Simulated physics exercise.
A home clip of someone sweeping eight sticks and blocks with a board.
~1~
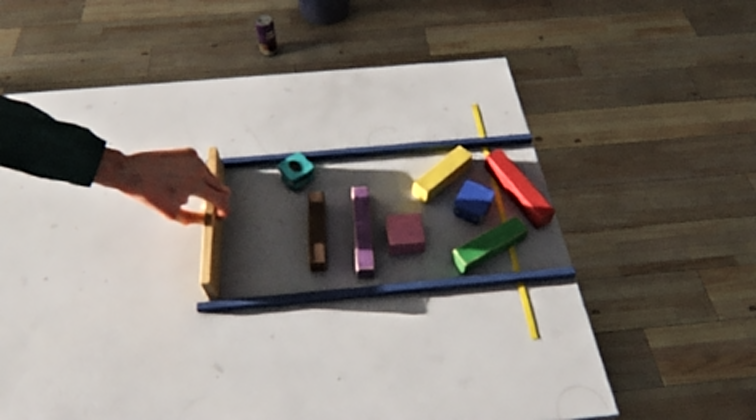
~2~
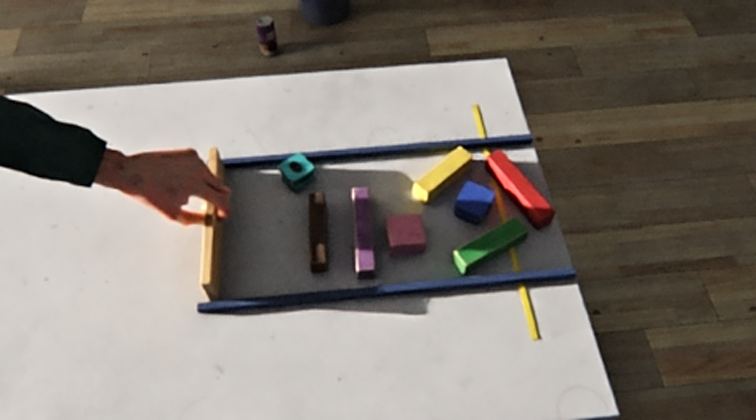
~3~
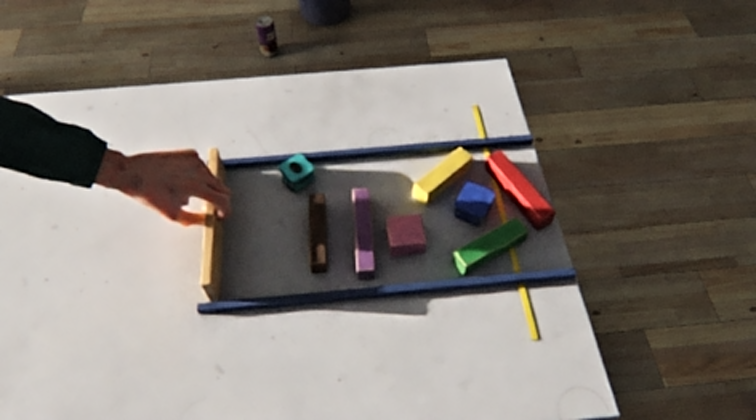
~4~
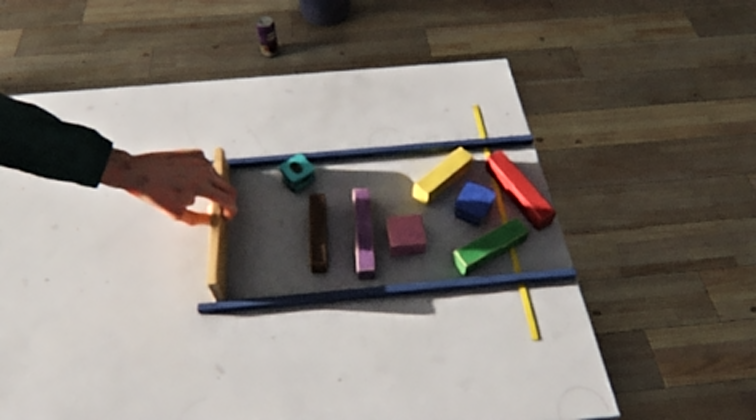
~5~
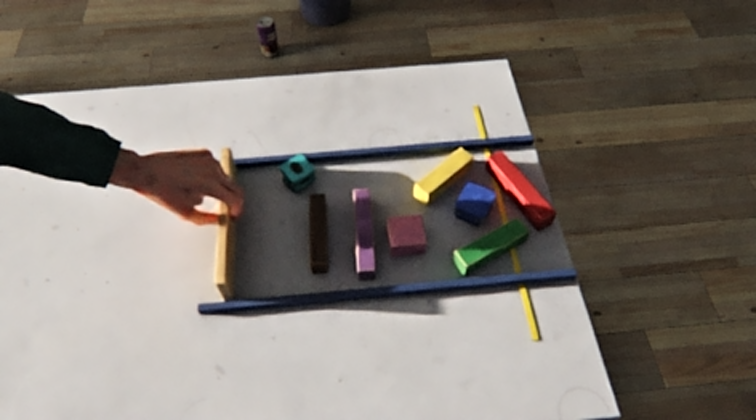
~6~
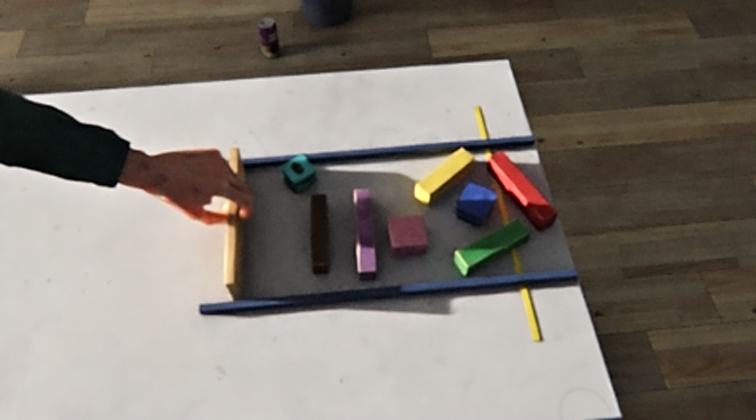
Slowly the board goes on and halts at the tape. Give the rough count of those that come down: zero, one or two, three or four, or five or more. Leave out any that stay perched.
The number that fall off is three or four.
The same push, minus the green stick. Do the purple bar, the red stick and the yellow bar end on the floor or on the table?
The purple bar survives; the red stick is lost; the yellow bar remains up.
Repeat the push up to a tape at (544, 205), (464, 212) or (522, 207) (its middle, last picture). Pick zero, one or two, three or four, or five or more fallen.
For each place: Five or over; none at all; more than four.
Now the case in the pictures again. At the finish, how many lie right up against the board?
That makes 2.
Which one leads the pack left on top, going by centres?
The pink block.
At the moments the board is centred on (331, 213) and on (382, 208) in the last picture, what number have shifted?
The counts are 2 and 4.
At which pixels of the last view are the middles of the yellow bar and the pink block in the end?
The yellow bar stops around (532, 166); the pink block around (558, 219).
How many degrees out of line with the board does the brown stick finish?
About 0°.
A little later, none off yet; red stick at rest near (521, 190); green stick at rest near (492, 247); blue case at rest near (476, 206).
Next, none off yet; red stick shifted a little near (548, 181); green stick shifted about its own width near (545, 246); blue case shifted well along near (527, 195).
When it is over, the number that fall off is three or four; down, blue case, green stick and red stick.
